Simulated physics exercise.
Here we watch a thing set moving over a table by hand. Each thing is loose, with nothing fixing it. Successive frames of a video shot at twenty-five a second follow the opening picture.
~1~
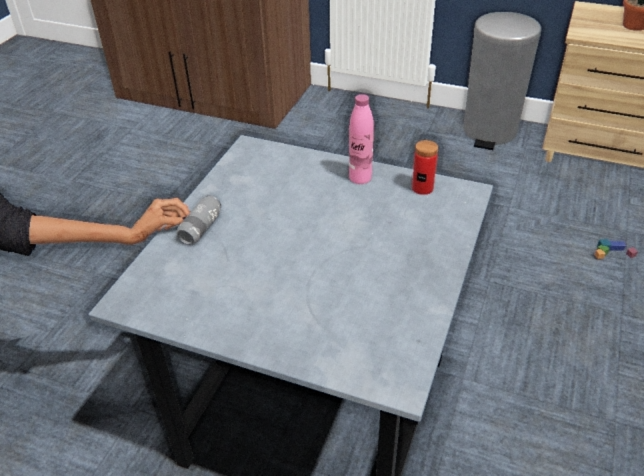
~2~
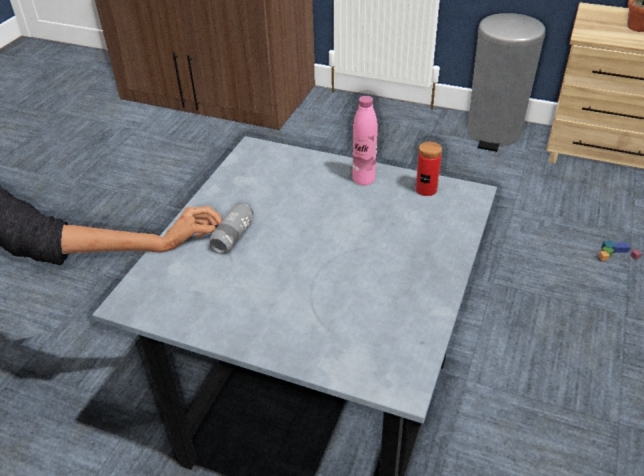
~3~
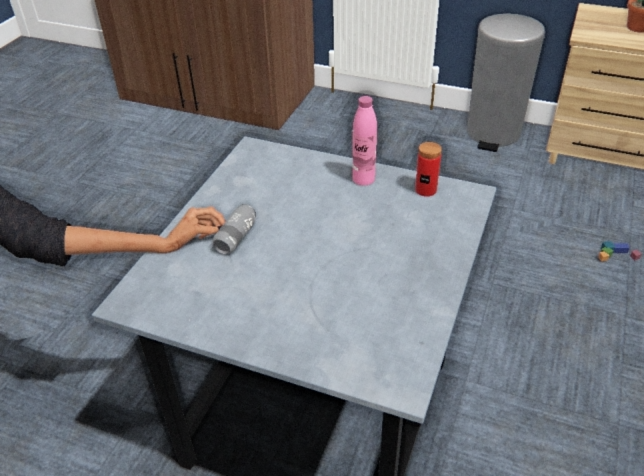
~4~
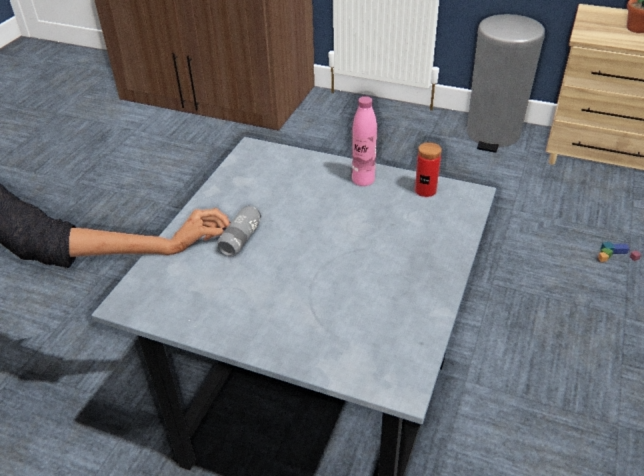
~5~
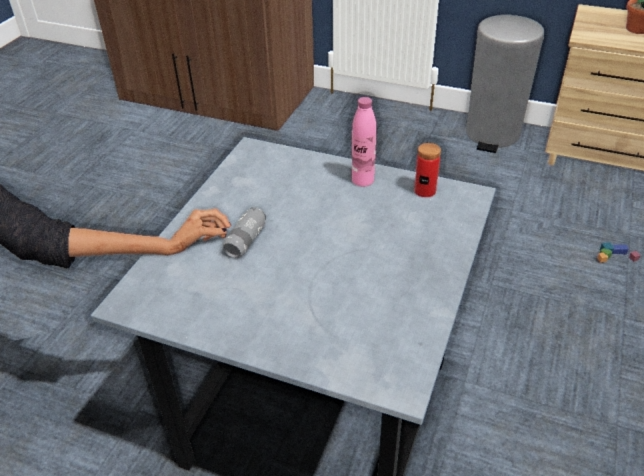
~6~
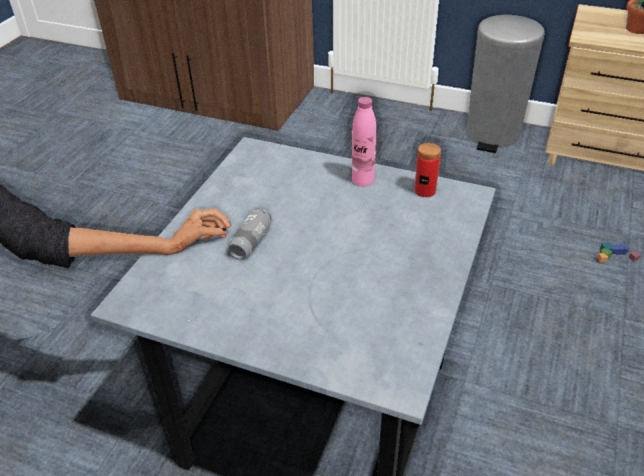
On a grey table with a pink bottle and a red container standing near the back, a hand pushed a grey can lying on its side to the right, and it rolled a little way from the fingers.
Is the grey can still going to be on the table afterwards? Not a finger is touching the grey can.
My guess is that it does not leave the table.
Then, 0.10 s later than the last frame, grey can moved about its own width near (262, 237).
Then, 0.20 s later than the last frame, grey can moved about its own width near (272, 239).
Then, 0.40 s later than the last frame, grey can moved well along near (287, 243).
Then, 0.60 s later than the last frame, grey can moved well along near (292, 244).
When it is over, moved from the start, grey can. End places, in pixels of the last picture, grey can near (292, 244).
